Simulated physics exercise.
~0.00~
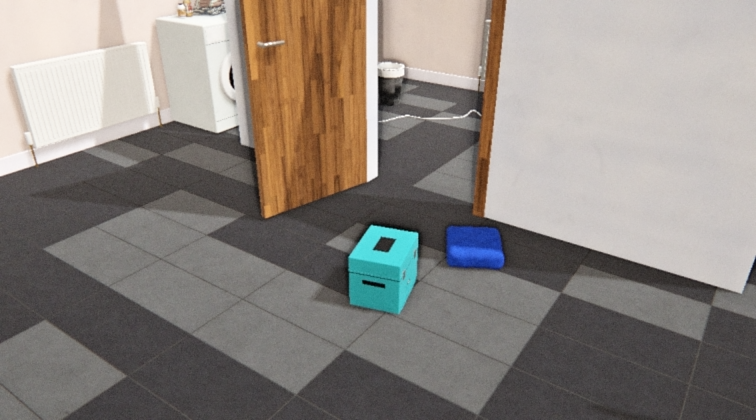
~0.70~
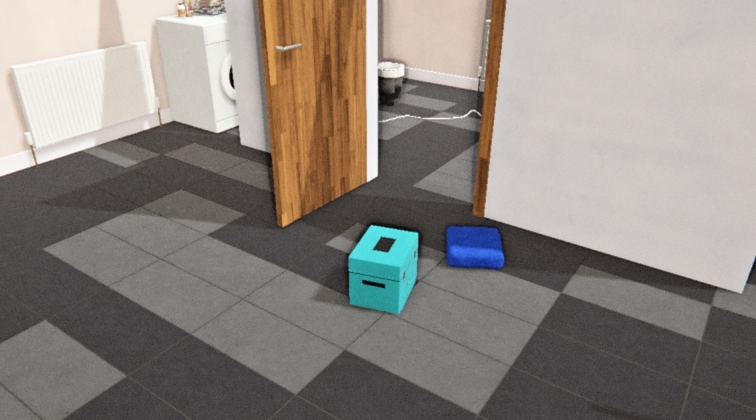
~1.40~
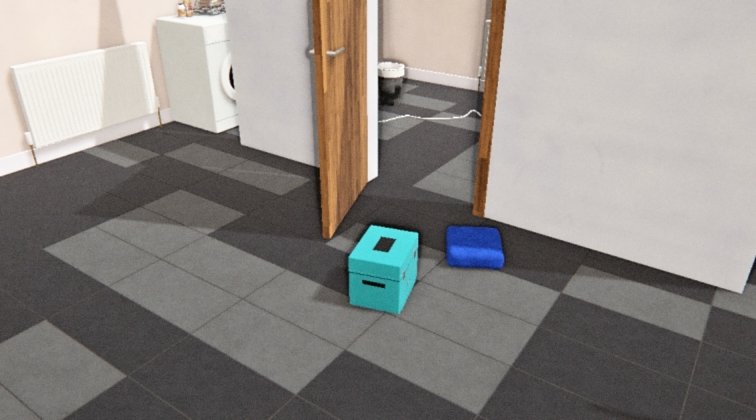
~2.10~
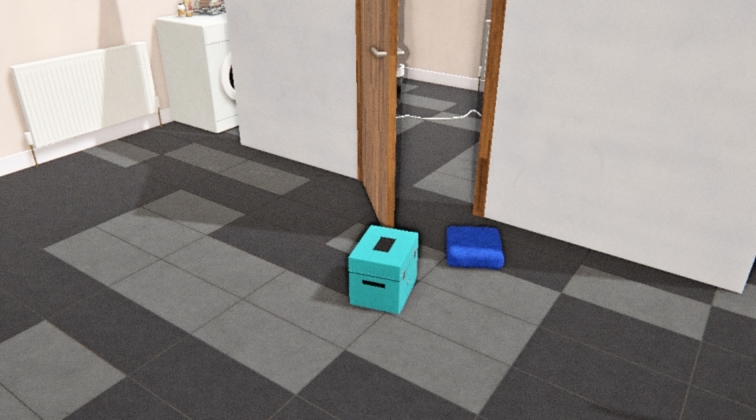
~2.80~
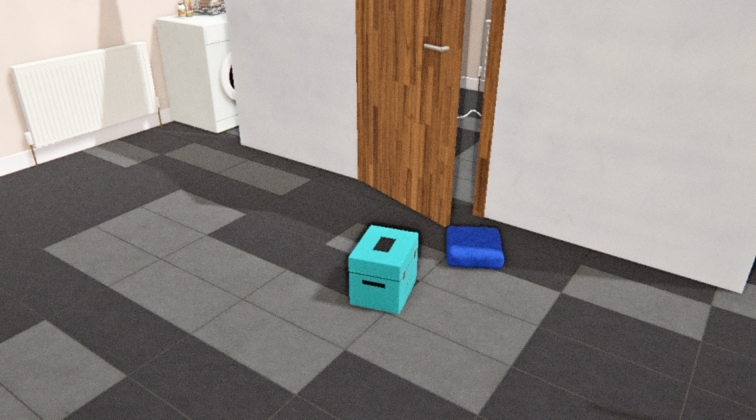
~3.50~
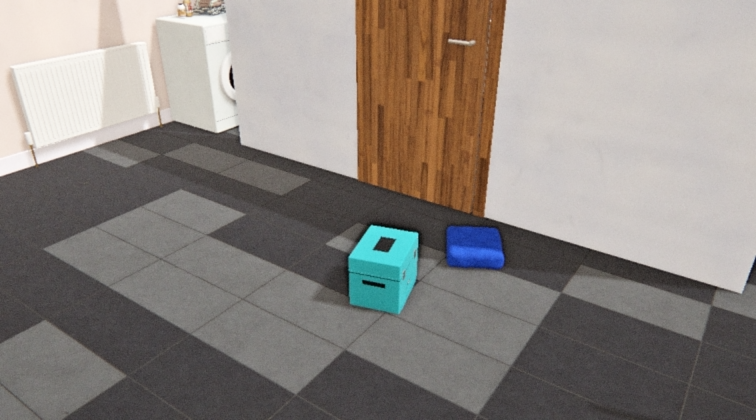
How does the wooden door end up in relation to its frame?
The door swings all the way to its frame and ends up shut, clearing both the turquoise box and the blue cushion.
